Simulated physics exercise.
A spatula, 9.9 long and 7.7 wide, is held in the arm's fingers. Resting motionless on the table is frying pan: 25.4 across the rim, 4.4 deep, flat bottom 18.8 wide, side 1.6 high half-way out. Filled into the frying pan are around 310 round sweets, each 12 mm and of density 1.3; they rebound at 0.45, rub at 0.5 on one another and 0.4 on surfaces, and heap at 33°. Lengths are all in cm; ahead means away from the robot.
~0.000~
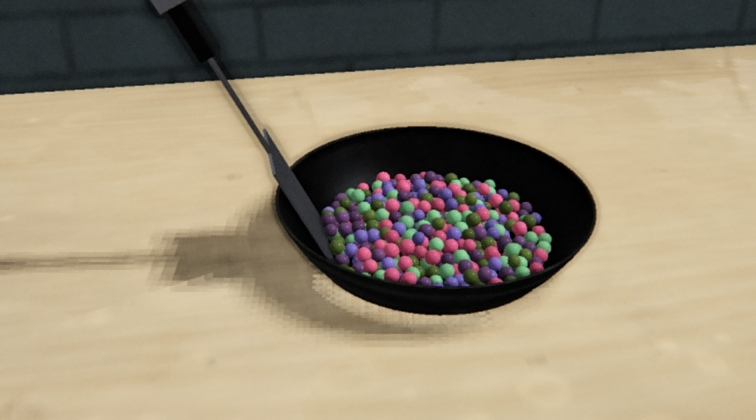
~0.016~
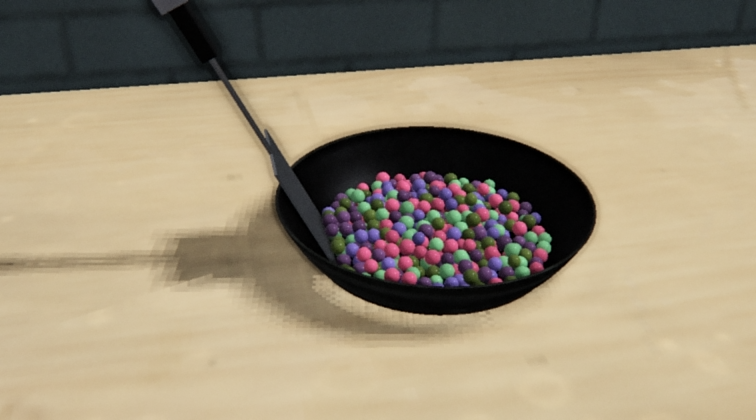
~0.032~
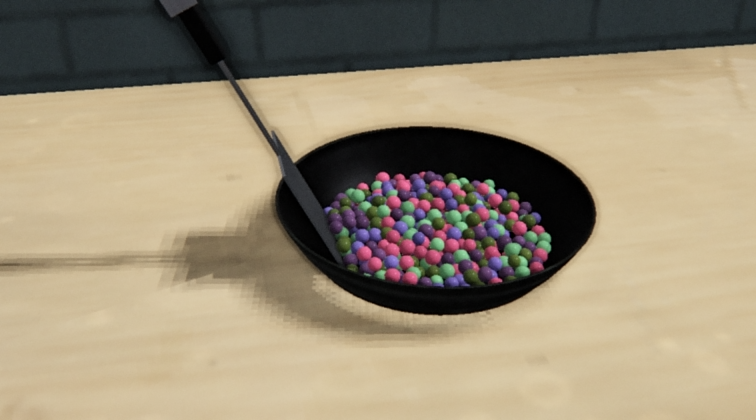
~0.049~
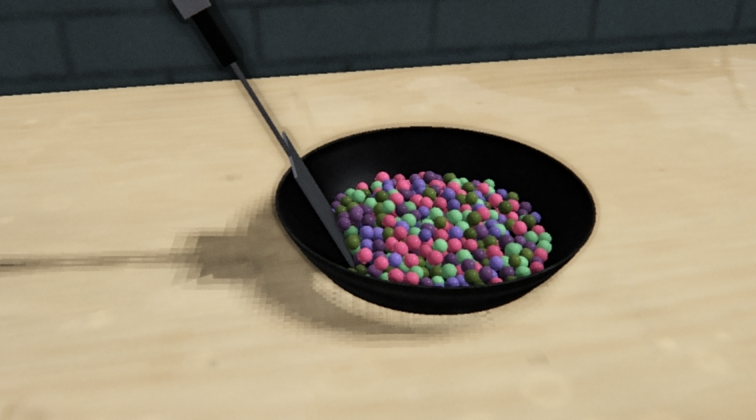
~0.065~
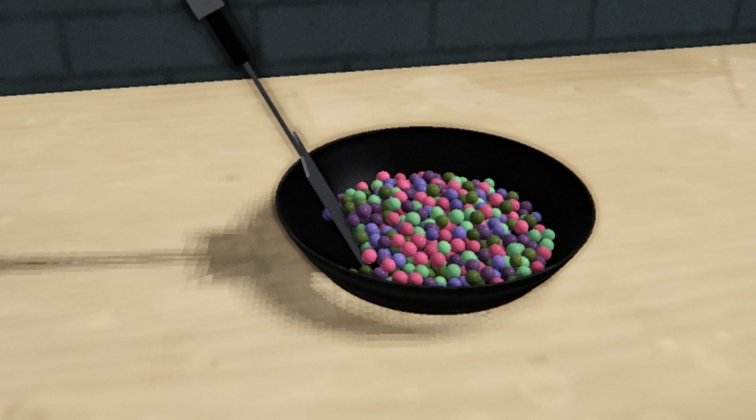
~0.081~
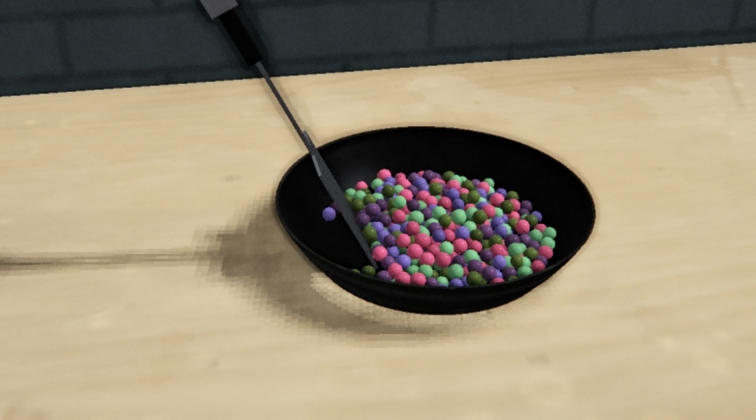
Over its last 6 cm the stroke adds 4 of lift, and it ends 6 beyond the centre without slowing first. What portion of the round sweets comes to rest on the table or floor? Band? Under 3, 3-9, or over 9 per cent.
Under 3 per cent.
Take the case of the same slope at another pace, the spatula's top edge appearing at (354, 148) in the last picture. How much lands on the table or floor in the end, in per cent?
Some 10 per cent.
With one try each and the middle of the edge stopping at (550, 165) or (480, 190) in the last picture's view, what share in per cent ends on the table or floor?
Estimates, in order: 20 % and 0 %.
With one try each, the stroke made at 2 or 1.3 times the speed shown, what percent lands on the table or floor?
About 10 and 0 per cent.
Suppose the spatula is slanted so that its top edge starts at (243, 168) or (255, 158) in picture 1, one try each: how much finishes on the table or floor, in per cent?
Some 0 and 0 per cent.
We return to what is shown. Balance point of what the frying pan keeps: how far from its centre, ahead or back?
I'd say it's roughly 4.0 cm toward the front.
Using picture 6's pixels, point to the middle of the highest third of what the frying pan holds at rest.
Somewhere around (519, 205) in the last picture.
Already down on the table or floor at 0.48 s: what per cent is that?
Roughly 0 percent.
After 0.16 s, sloping 64°, highest piece 4 above the table; 310 in the frying pan.
After 0.24 s, sloping 64°, highest piece 5 above the table; 310 in the frying pan.
After 0.48 s, sloping 64°, highest piece 4 above the table; 310 in the frying pan.
After 1.53 s, sloping 64°, highest piece 4 above the table; 310 in the frying pan.
In the end, 310 in the frying pan. That is 0 % on the table or floor.
